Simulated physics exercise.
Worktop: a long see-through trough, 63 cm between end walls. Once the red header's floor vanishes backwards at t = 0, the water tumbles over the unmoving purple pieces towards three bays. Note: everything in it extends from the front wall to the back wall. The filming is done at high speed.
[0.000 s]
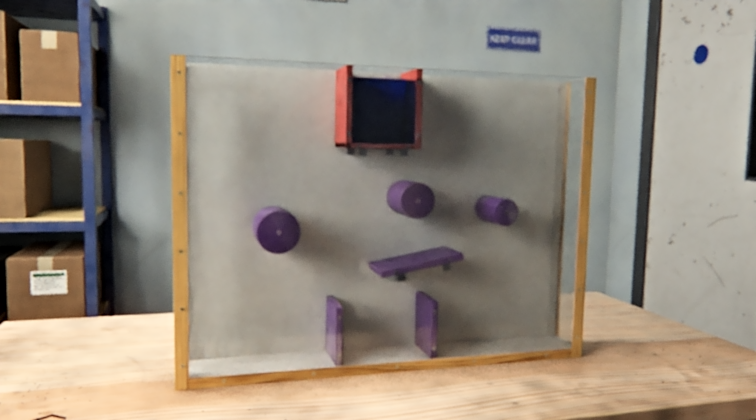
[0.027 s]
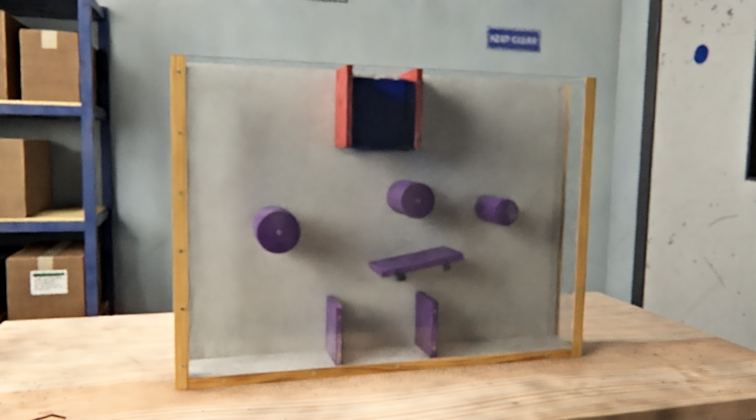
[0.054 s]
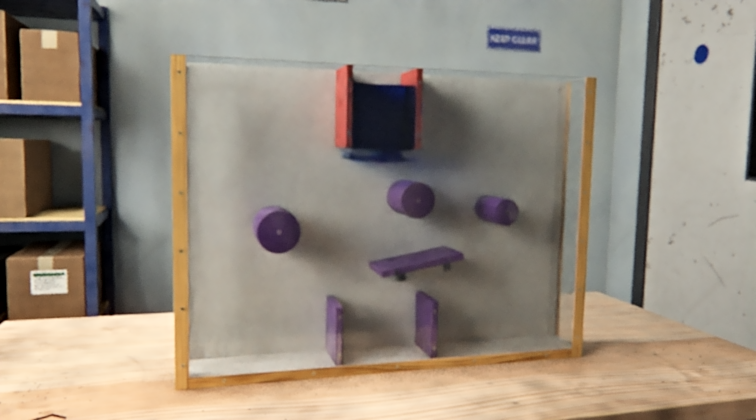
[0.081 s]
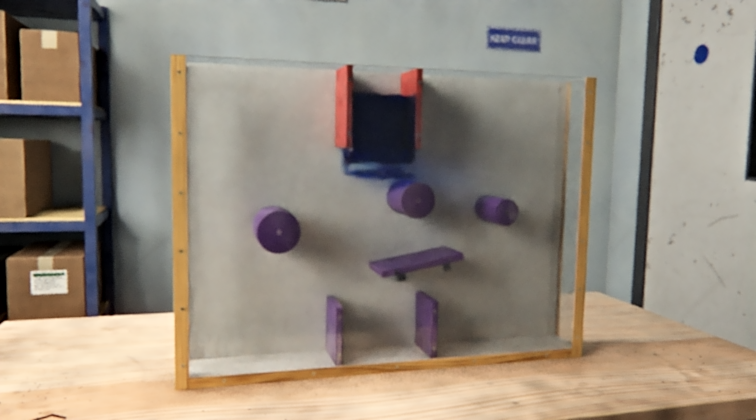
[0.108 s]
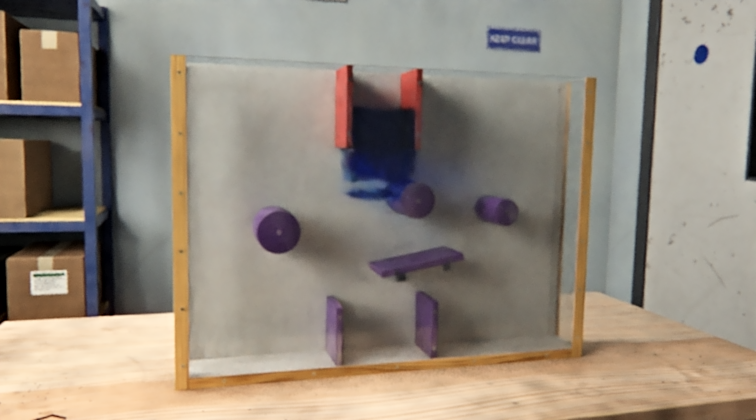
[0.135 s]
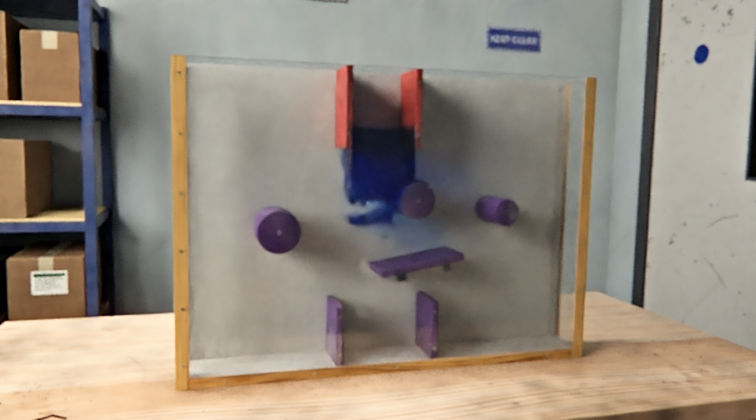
The video shows dark blue water held between two red walls at the top of a clear upright tank, then dropping downward and splashing around a purple cylinder while the other purple pieces stay still.
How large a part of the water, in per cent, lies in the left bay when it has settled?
Some 10 per cent of it.
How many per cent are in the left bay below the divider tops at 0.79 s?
That section holds close to 8 per cent.
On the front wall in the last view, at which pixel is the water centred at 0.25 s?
I'd put it somewhere about (370, 280) in that last view.
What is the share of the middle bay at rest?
About 56 %.
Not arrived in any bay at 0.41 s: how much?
Around 30 %.
After 0.25 s 58 per cent has yet to come down; below, left 0, middle 42, right 0.
After 0.41 s 29 per cent has yet to come down; below, left 7, middle 57, right 7.
After 0.79 s 1 per cent has yet to come down; below, left 8, middle 56, right 35.
In the end the left bay holds 9, the middle 57 and the right 35 per cent.
